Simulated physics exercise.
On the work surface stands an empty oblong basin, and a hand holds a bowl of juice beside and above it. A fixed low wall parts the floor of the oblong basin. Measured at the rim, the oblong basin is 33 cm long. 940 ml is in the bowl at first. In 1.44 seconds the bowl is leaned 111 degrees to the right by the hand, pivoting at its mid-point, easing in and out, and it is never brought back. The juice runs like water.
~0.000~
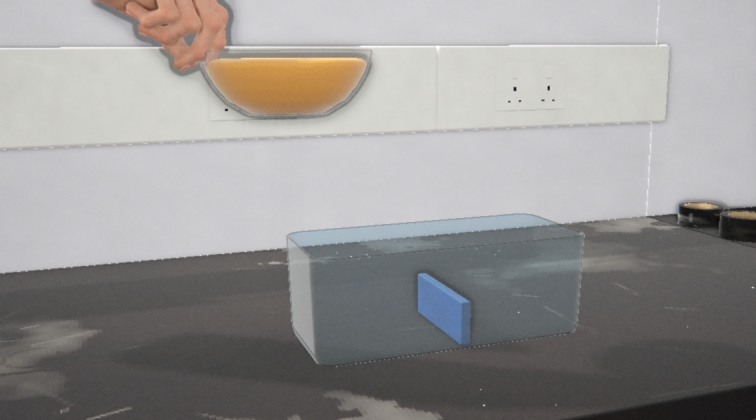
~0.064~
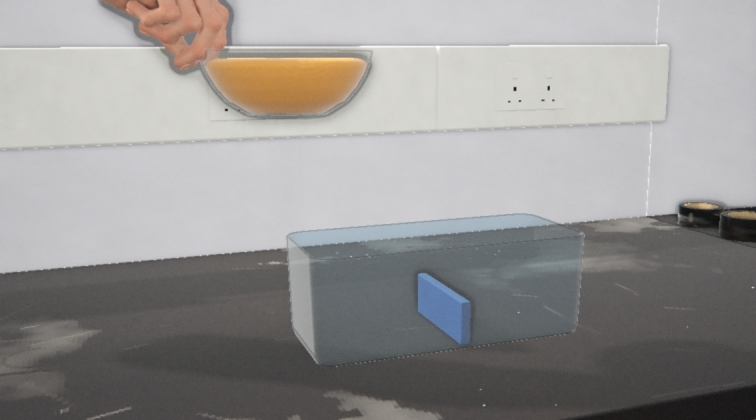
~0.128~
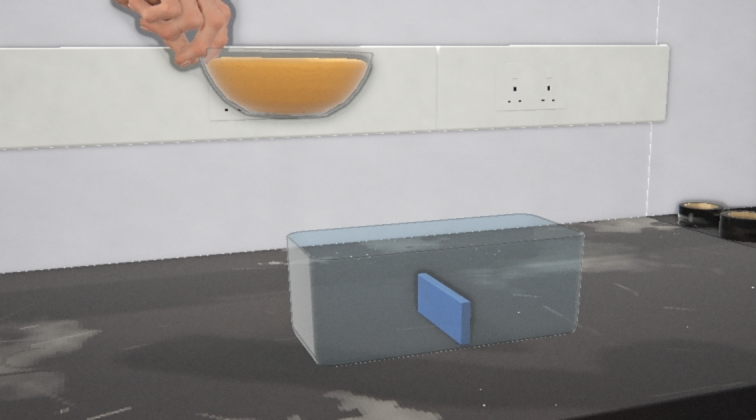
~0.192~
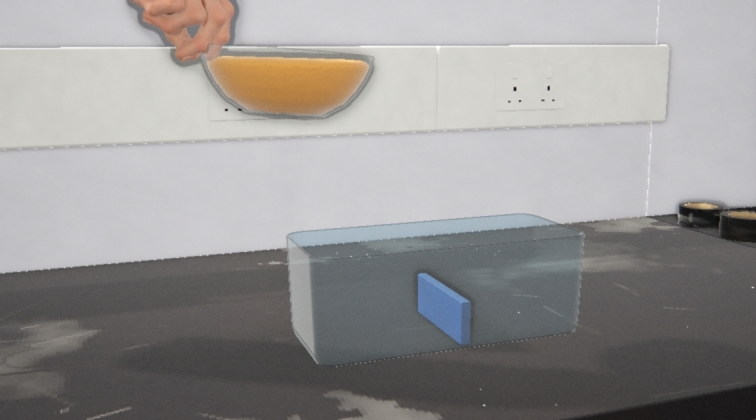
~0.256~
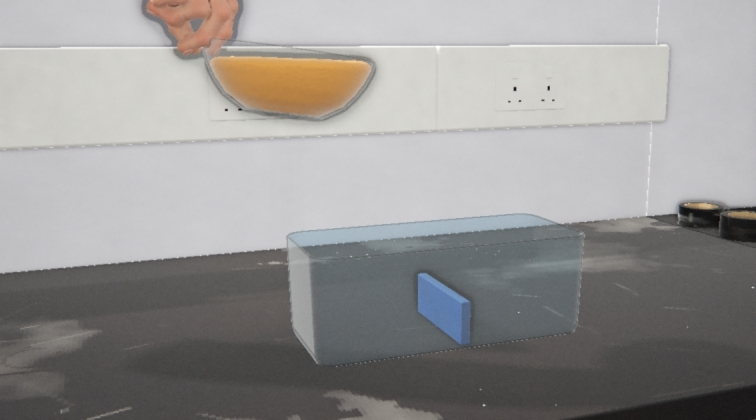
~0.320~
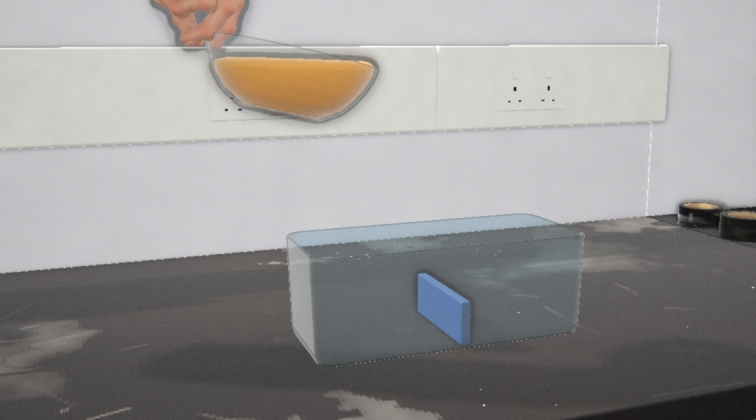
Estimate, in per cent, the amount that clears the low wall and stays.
Roughly 35 percent.
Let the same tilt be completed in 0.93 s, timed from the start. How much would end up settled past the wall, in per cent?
Roughly 25 %.
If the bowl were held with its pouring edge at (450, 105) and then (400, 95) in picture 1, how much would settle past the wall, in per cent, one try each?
About 85 %, then about 65 %.
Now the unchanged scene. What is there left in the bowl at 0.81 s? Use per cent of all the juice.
Roughly 24 per cent.
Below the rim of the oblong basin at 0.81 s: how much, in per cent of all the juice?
About 34 per cent.
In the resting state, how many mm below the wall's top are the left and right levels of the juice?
Close to 26 mm left and close to 34 mm right.
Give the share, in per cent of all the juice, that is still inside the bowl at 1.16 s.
Close to 0 percent of the whole amount.
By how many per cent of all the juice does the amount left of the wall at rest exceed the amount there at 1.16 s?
Roughly 1 percent.
By 0.81 s the tilt is 66° and 24 per cent is still to pour, 15 is left of the wall and 19 right of it.
By 1.16 s the tilt is 101° and 0 per cent is still to pour, 59 is left of the wall and 34 right of it.
By 1.53 s the tilt is 111° and 0 per cent is still to pour, 60 is left of the wall and 35 right of it.
By 1.94 s the tilt is 111° and 0 per cent is still to pour, 60 is left of the wall and 35 right of it.
At rest 60 per cent lies left of the wall, 35 right of it and 5 outside.
